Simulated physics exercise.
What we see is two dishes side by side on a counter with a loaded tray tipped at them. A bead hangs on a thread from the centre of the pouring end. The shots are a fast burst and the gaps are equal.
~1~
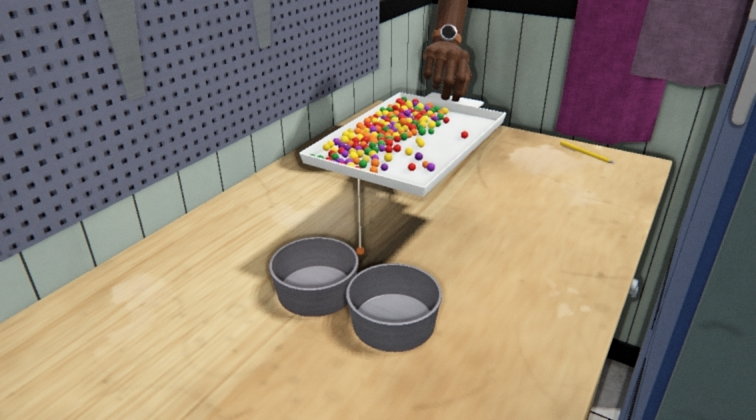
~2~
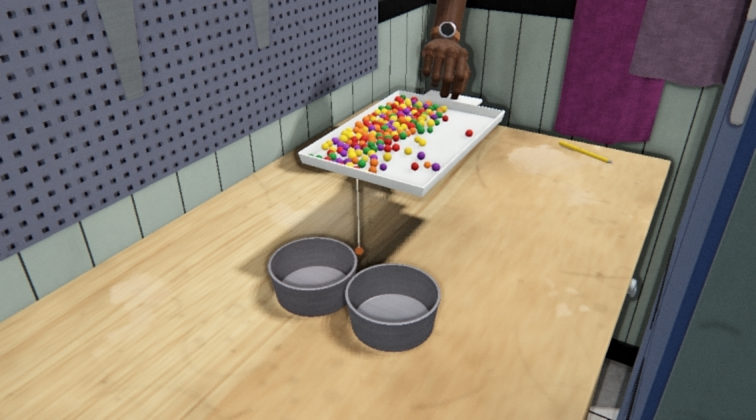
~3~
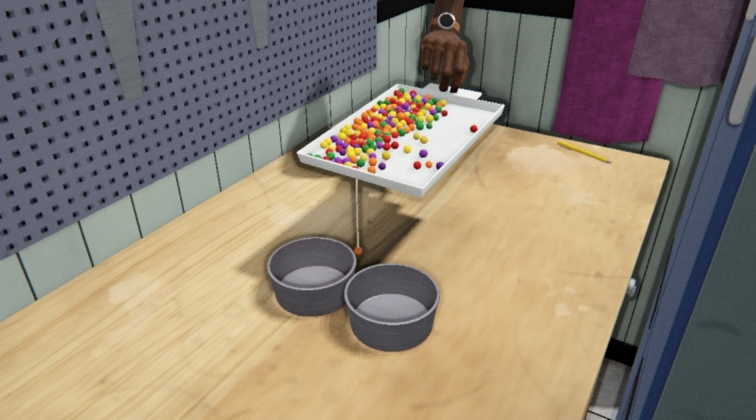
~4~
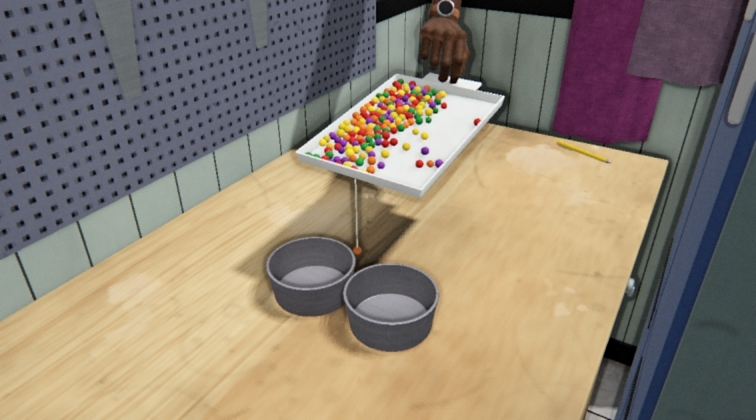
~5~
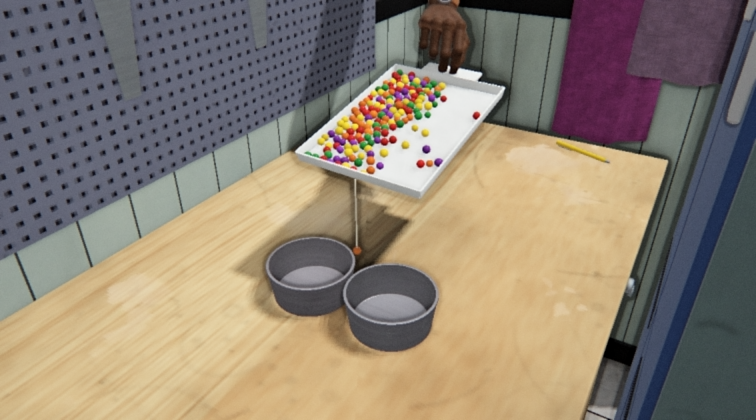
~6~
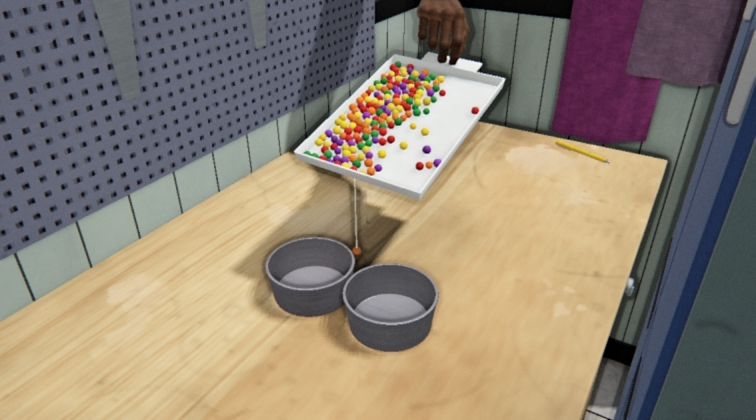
In this clip, a hand tilts a white tray of colourful beads by raising its far end above two grey dishes on a wooden counter, and the beads shift slightly while the dishes stay in place.
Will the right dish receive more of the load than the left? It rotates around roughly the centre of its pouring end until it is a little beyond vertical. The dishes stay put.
Yes, the right dish does.
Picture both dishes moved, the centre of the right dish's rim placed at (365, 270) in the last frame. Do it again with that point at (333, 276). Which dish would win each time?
In the first try it's the right-side dish, and in the second it's the right-side dish.
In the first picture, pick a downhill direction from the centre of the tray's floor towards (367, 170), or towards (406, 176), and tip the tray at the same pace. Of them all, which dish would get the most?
Case one: The dish to the left. Case two: The dish to the right.
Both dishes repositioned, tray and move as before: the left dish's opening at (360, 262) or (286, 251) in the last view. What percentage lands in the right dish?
Trial 1 around 20 percent, trial 2 around 60 percent.
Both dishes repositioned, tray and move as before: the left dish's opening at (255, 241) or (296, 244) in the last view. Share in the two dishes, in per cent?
Result, in turn: 30 %, 50 %.
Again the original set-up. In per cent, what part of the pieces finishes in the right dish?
About 70 in every hundred pieces.
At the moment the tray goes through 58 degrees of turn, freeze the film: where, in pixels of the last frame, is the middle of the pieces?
Centre estimate: (370, 159).
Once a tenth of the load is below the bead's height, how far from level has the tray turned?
The angle is roughly 65° at that point.
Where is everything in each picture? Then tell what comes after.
The first frame shows corners of the pouring end (303, 153) and (424, 186), level; middle of the load (386, 130), round plastic beads; left dish (288, 297); right dish (370, 332); bead on its thread (360, 251).
The second frame shows corners of the pouring end (302, 153) and (422, 186), level; middle of the load (385, 129).
The third frame shows corners of the pouring end (300, 152) and (421, 187), tipped barely, lowest at the right corner; middle of the load (383, 125), just a few on the move.
The fourth frame shows corners of the pouring end (299, 151) and (420, 188), tipped a little, lowest at the right corner; middle of the load (382, 120), just a few on the move.
The fifth frame shows corners of the pouring end (298, 151) and (420, 189), tipped a little, lowest at the right corner; middle of the load (381, 116), about a tenth on the move.
The sixth frame shows corners of the pouring end (298, 151) and (419, 190), tipped a little, lowest at the right corner; middle of the load (379, 113), the larger part on the move; left dish (285, 298); right dish (367, 332).
Just after the last frame, tray tipped steeply; the larger part on the tray; about a tenth in the right dish; just a few in the left dish; about a tenth in the air.
A moment on, tray tipped right over; about a tenth on the tray; roughly half in the right dish; roughly a quarter in the left dish; about a tenth outside both; about a tenth in the air.
Further on, tray tipped past a quarter turn; roughly two thirds in the right dish; roughly a quarter in the left dish; about a tenth outside both.
When it is over, tray tipped past a quarter turn; roughly two thirds in the right dish; roughly a quarter in the left dish; about a tenth outside both.
